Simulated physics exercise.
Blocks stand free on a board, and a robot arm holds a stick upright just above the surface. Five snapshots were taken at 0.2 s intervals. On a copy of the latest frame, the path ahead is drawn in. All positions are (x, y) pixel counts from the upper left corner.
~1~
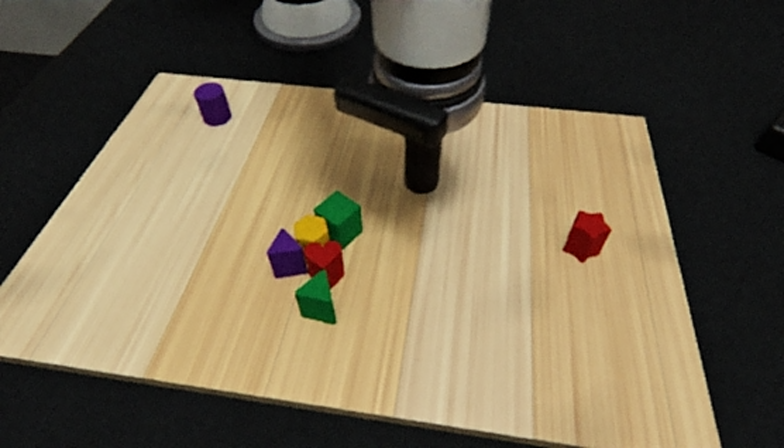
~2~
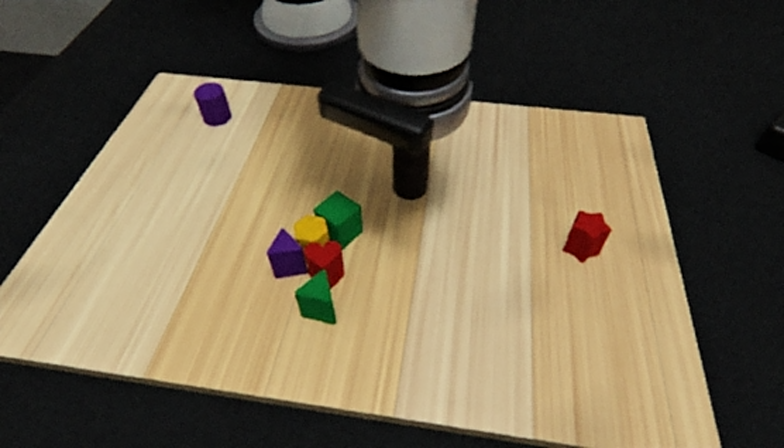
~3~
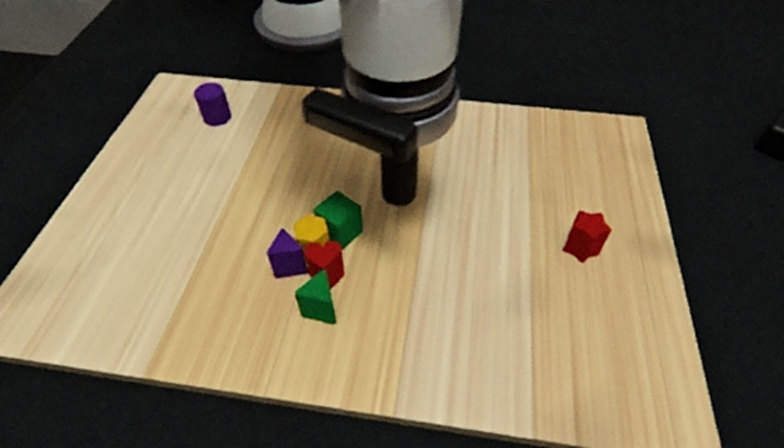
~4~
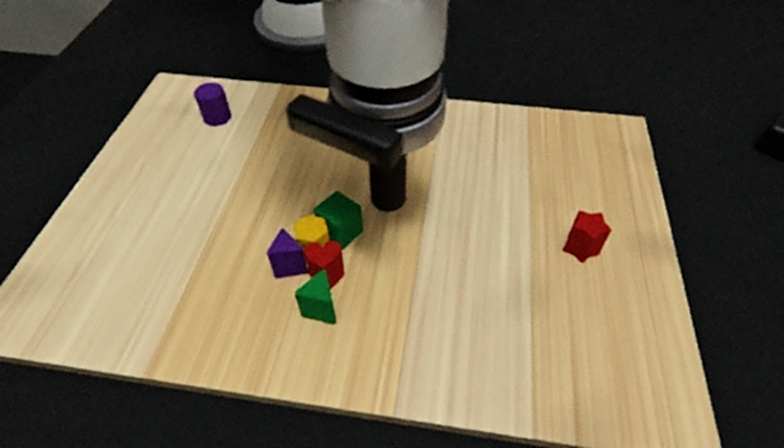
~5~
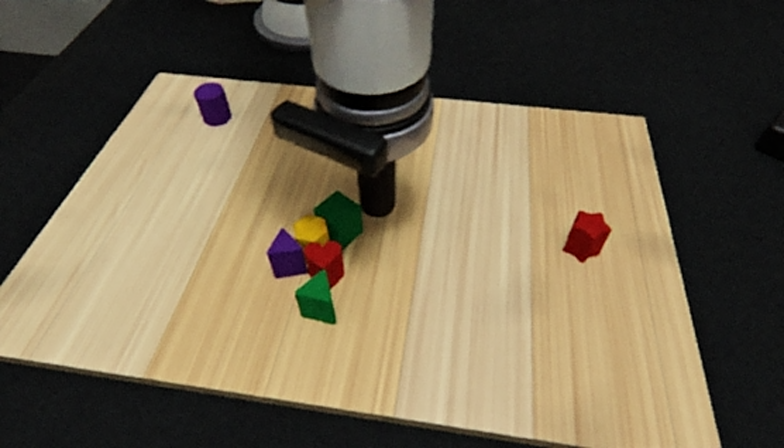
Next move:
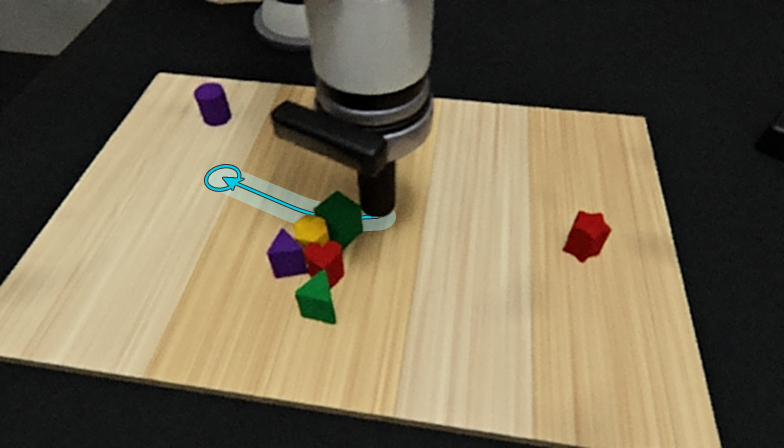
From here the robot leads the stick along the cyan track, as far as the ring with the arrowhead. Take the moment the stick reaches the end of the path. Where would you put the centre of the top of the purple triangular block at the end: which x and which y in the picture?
At pixel (268, 262).
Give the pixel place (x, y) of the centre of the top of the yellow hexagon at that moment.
At roughly (279, 239).
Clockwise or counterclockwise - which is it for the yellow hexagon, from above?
From above, counter-clockwise.
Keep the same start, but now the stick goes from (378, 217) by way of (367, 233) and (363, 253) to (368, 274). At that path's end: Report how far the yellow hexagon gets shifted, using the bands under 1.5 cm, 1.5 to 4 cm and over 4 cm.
It goes a little way, 1.5 to 4 cm.
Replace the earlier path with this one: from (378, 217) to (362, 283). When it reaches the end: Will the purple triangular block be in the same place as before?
In short: No.
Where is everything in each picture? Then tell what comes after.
In the first frame, stick tip (421, 182); block tops, purple triangular block (283, 243); yellow hexagon (310, 227); red heart (323, 252); green square (337, 207).
In the second frame, stick (410, 188); blocks unchanged.
In the third frame, stick (399, 193); blocks unchanged.
In the fourth frame, stick (388, 199); blocks unchanged.
In the fifth frame, stick (378, 204); purple triangular block (283, 243); yellow hexagon (310, 227); red heart (323, 252); green square (337, 207).
Path on the board, from (378, 217) via (319, 215) and (268, 197), ending at (223, 178).
On the path given first. One third of the way, stick (316, 203); purple triangular block (269, 261), turned 30° anticlockwise; yellow hexagon (280, 239), turned 55° anticlockwise; green square (286, 212), turned 25° anticlockwise.
Two thirds of the way, stick (264, 184); purple triangular block (268, 262), turned 30° anticlockwise; yellow hexagon (279, 239), turned 60° anticlockwise; green square (285, 212), turned 25° anticlockwise.
At the end, stick (218, 165); purple triangular block (268, 262), turned 30° anticlockwise; yellow hexagon (279, 239), turned 60° anticlockwise; red heart in place; green square (285, 212), turned 25° anticlockwise.
